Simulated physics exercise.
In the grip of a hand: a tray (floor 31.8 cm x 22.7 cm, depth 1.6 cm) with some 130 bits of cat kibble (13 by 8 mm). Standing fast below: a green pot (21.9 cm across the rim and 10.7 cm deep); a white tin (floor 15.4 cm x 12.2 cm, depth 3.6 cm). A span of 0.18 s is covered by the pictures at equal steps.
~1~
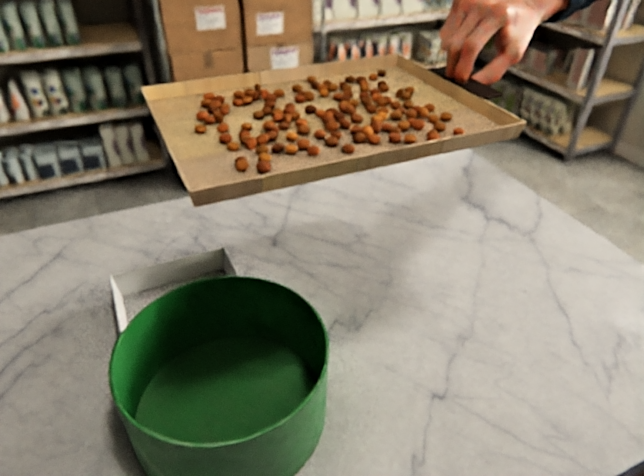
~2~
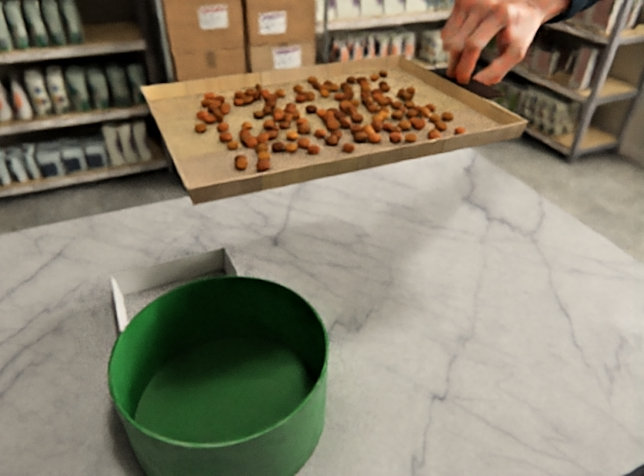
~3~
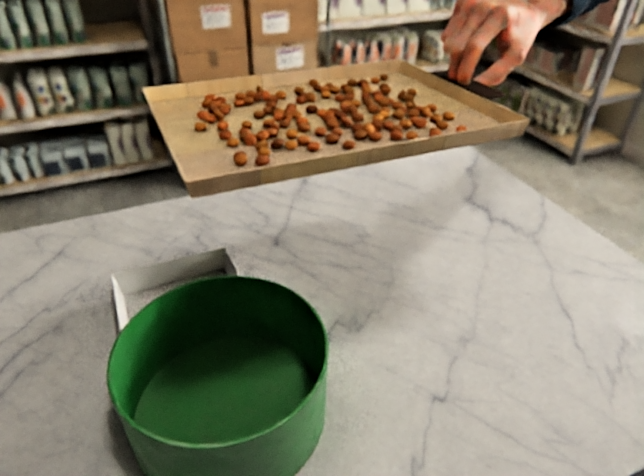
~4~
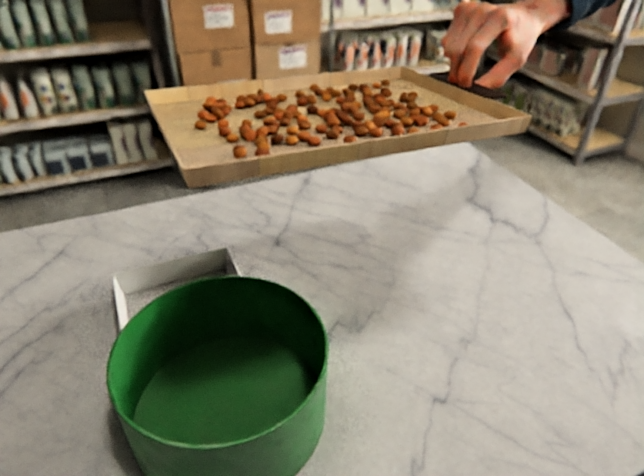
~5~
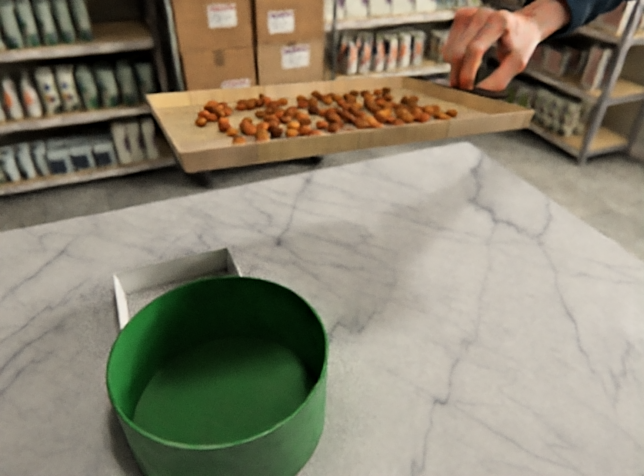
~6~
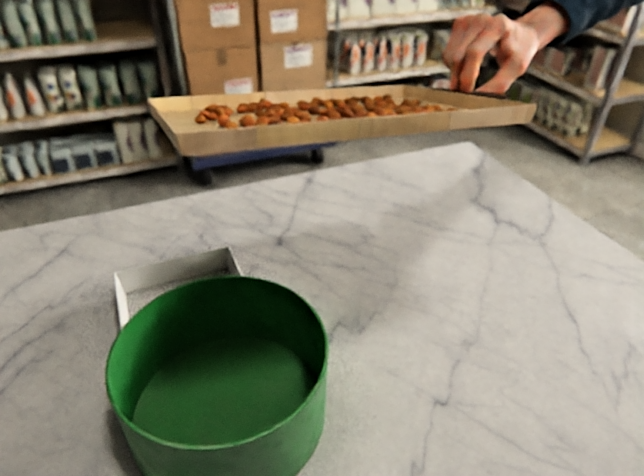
A hand gradually tilts a tray of brown kibble backward above a green pot.
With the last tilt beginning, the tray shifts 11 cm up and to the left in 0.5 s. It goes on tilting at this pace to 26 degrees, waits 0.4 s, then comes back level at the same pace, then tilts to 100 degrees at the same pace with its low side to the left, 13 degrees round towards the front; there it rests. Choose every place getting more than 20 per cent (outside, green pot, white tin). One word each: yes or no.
Outside: Yes. Green pot: Yes. White tin: Yes.
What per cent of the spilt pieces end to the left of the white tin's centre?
I'd put it at around 100 per cent.
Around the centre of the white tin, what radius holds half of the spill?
That distance comes to about 22 centimetres.
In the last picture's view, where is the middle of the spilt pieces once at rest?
I'd say roughly (45, 395).
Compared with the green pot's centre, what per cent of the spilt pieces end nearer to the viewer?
Roughly 20 percent.
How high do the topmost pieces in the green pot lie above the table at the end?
I'd guess close to 1.5 centimetres.
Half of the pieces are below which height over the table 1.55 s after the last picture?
I'd put it close to 20 cm.
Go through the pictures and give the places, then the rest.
In the first picture, tray at (380, 153); tilt 0 degrees; leading edge at (161, 129); middle of the load at (321, 113); green pot at (222, 346); white tin at (179, 290).
In the second picture, tray at (380, 152); tilt 1 degrees; leading edge at (161, 128); middle of the load at (321, 113).
In the third picture, tray at (381, 148); tilt 3 degrees; leading edge at (160, 125); middle of the load at (322, 113).
In the fourth picture, tray at (381, 140); tilt 6 degrees; low side back; leading edge at (160, 122); middle of the load at (323, 113).
In the fifth picture, tray at (382, 130); tilt 11 degrees; low side back; leading edge at (160, 117); middle of the load at (324, 113).
In the sixth picture, tray at (383, 119); tilt 15 degrees; low side back; leading edge at (159, 112); middle of the load at (324, 112); green pot at (220, 347); white tin at (182, 288).
Then, 0.60 s after the last picture, tilt 25 degrees; tray 100 %; middle of all pieces on or above the table near (322, 114).
Then, 1.09 s after the last picture, tilt 17 degrees; tray 100 %; middle of all pieces on or above the table near (290, 66).
Then, 1.55 s after the last picture, tilt 73 degrees; tray 45 %, in the air 50 %; middle of all pieces on or above the table near (150, 228).
Then, 1.98 s after the last picture, tilt 100 degrees; white tin 30 %, tray 5 %, outside 25 %, green pot 35 %; middle of all pieces on or above the table near (161, 351).
In the end, white tin 35 %, tray 0 %, outside 30 %, green pot 35 %.
